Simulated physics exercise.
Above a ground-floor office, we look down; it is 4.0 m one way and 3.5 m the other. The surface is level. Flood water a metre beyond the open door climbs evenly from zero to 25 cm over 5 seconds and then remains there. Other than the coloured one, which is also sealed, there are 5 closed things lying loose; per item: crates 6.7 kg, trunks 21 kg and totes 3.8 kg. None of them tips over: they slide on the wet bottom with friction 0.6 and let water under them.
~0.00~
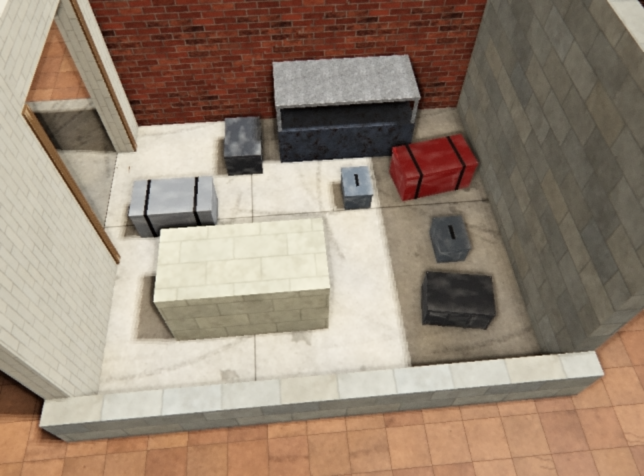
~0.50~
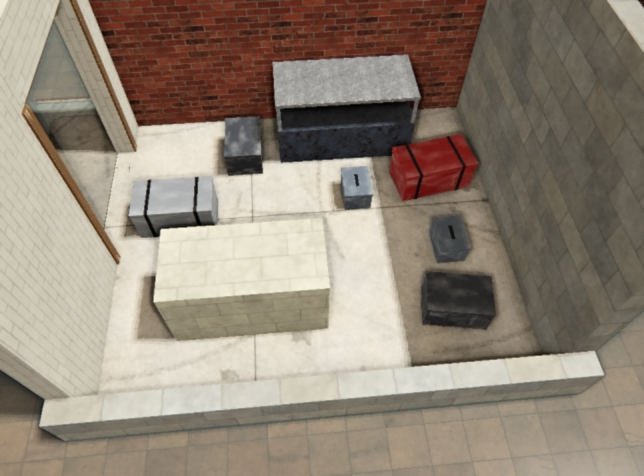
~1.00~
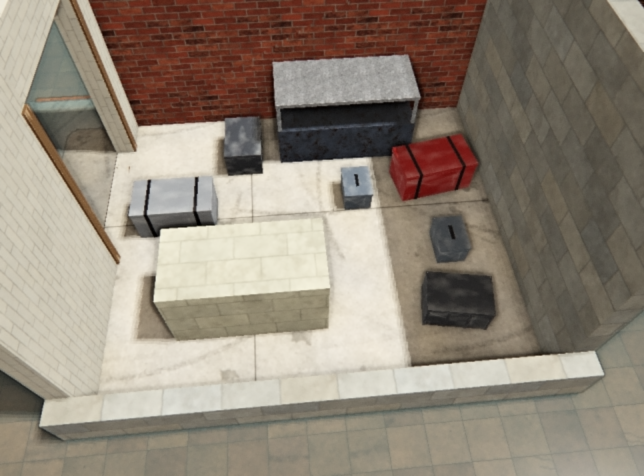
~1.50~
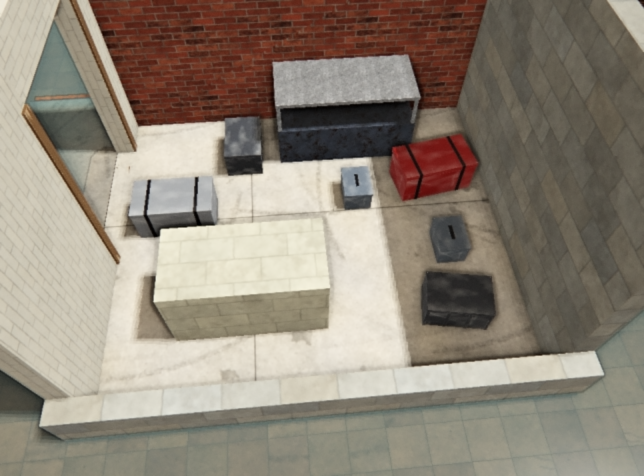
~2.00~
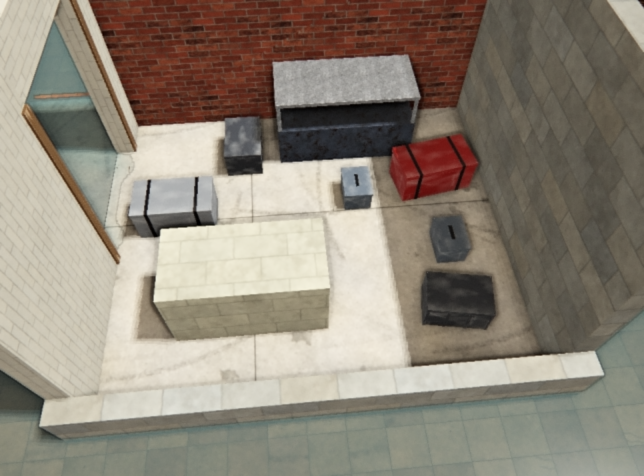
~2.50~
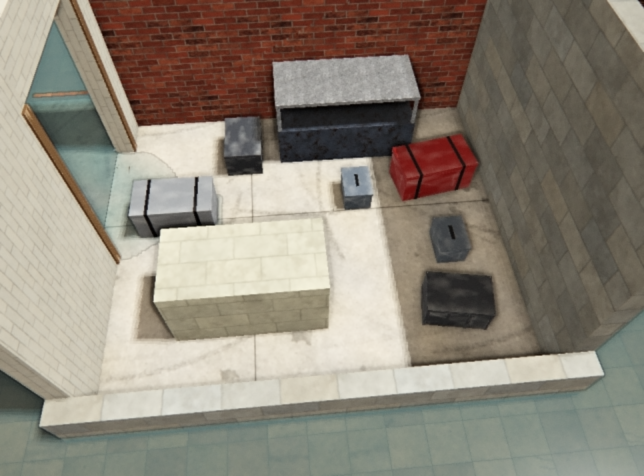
Water spread over the tiled ground outside the walled room, turning it from orange to murky blue-green, then crept in through the doorway on the left, while the red trunk and grey boxes stayed still.
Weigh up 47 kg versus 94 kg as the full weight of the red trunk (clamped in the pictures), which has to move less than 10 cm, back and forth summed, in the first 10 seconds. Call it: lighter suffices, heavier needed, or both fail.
Heavier needed.
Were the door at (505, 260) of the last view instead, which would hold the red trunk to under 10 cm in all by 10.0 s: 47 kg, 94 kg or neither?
Well, then the lesser option suffices.
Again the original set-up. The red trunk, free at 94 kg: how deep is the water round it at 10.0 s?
Something like 18 centimetres.
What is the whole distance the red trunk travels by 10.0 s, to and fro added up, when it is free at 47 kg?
Around 20 centimetres in total.
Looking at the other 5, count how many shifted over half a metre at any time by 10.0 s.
By my count, 4.
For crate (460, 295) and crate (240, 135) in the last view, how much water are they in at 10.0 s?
Depths: Near 13 cm, then near 18 cm.
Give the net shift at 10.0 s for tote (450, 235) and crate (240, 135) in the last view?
50 cm and 140 cm respectively.
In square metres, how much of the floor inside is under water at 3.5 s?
About 2.0 m2.
After 3.5 s the red trunk would be 0 cm from its start with 47 kg and 0 cm from its start with 94 kg; 0 cm of water round it then.
After 4.5 s the red trunk would be 0 cm from its start with 47 kg and 0 cm from its start with 94 kg; 0 cm of water round it then.
After 7.0 s the red trunk would be 1 cm from its start with 47 kg and 0 cm from its start with 94 kg; 7 cm of water round it then.
After 10.0 s the red trunk would be 15 cm from its start with 47 kg and 0 cm from its start with 94 kg; 18 cm of water round it then.
